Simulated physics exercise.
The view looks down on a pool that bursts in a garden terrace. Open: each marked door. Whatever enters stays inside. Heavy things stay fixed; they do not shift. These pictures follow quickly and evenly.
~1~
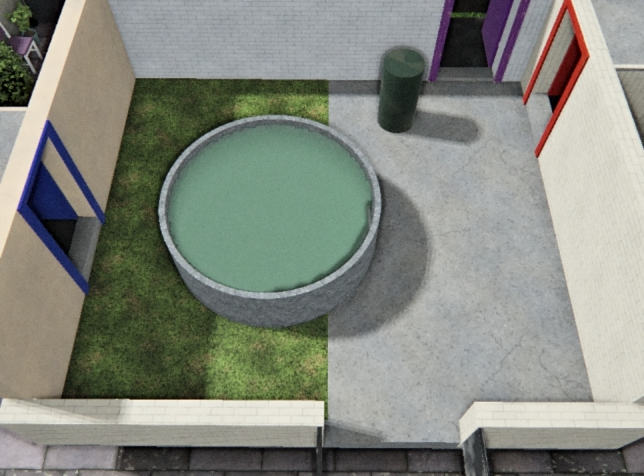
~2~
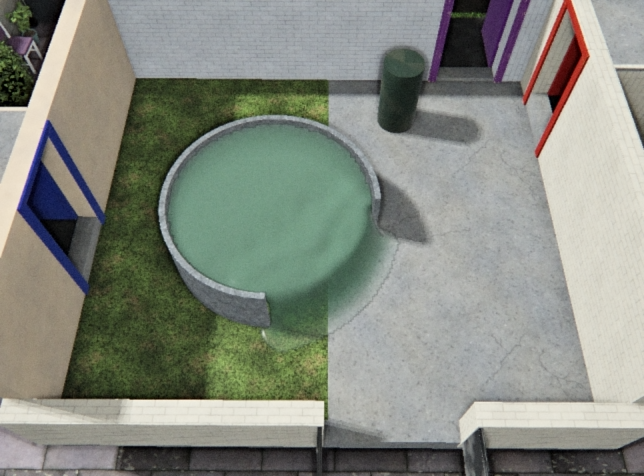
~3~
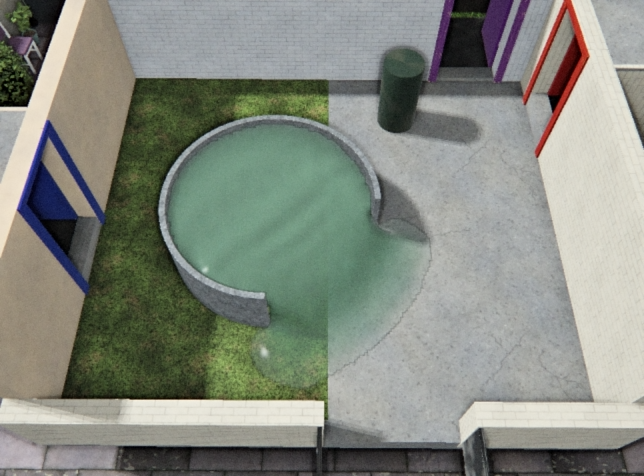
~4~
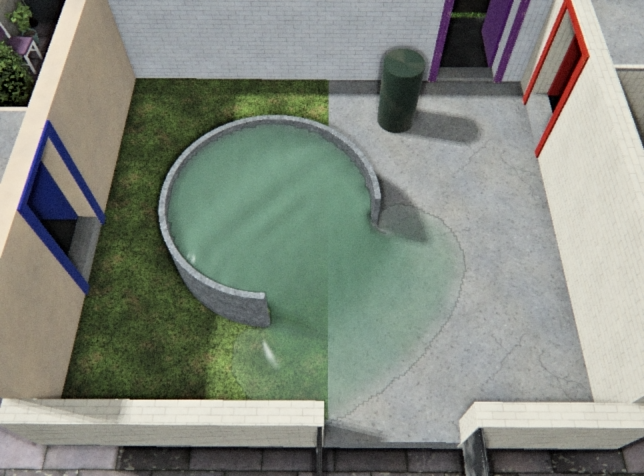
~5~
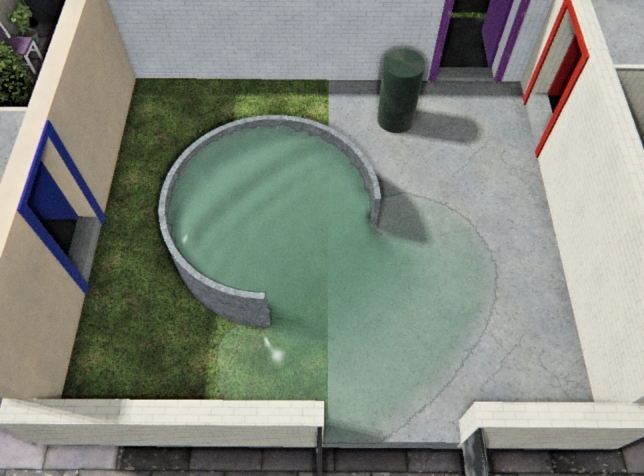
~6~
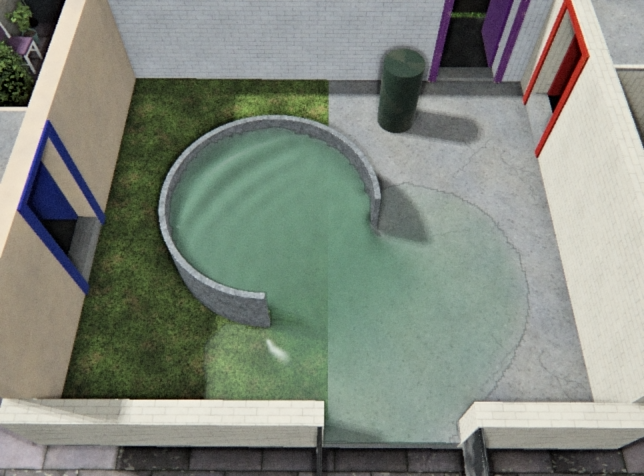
In a walled garden terrace, half grass and half paving, a round raised pool holds still green water. Its front-right wall opens in a wide gap and water pours out, fanning across the grass and paving toward the right and the front opening, while ripples cross the pool.
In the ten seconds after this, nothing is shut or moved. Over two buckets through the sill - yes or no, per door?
Blue door - no, purple door - yes, red door - no.
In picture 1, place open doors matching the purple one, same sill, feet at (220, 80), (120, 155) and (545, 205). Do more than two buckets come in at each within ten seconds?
Door one stays inside the limit, door two stays inside the limit, door three breaks the limit.
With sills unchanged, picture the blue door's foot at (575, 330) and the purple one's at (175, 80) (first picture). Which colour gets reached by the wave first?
It's the one in blue.
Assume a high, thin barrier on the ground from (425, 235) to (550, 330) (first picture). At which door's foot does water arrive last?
I'd pick the blue door.
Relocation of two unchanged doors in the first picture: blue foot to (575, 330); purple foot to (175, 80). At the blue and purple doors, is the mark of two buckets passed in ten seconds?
I'd say the blue door exceeds the limit and the purple door stays inside the limit.
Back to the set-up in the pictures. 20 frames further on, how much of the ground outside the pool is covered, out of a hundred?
That works out to some 65 in a hundred.
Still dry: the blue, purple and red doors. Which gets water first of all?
My pick is the door marked red.
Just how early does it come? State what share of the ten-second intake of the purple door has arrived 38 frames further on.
Around 70 percent.
A moment on, water covers 40 % of the floor; the blue door not reached, the purple door not reached, the red door not reached.
Next, water covers 45 % of the floor; the blue door not reached, the purple door not reached, the red door wet at the sill, nothing in.
Then, water covers 65 % of the floor; the blue door not reached, the purple door wet at the sill, nothing in, the red door wet at the sill, nothing in.
Later, water covers 85 % of the floor; the blue door wet at the sill, nothing in, the purple door far over two buckets in, the red door wet at the sill, nothing in.
In the end, water covers 100 % of the floor; the blue door wet at the sill, nothing in, the purple door far over two buckets in, the red door wet at the sill, nothing in.
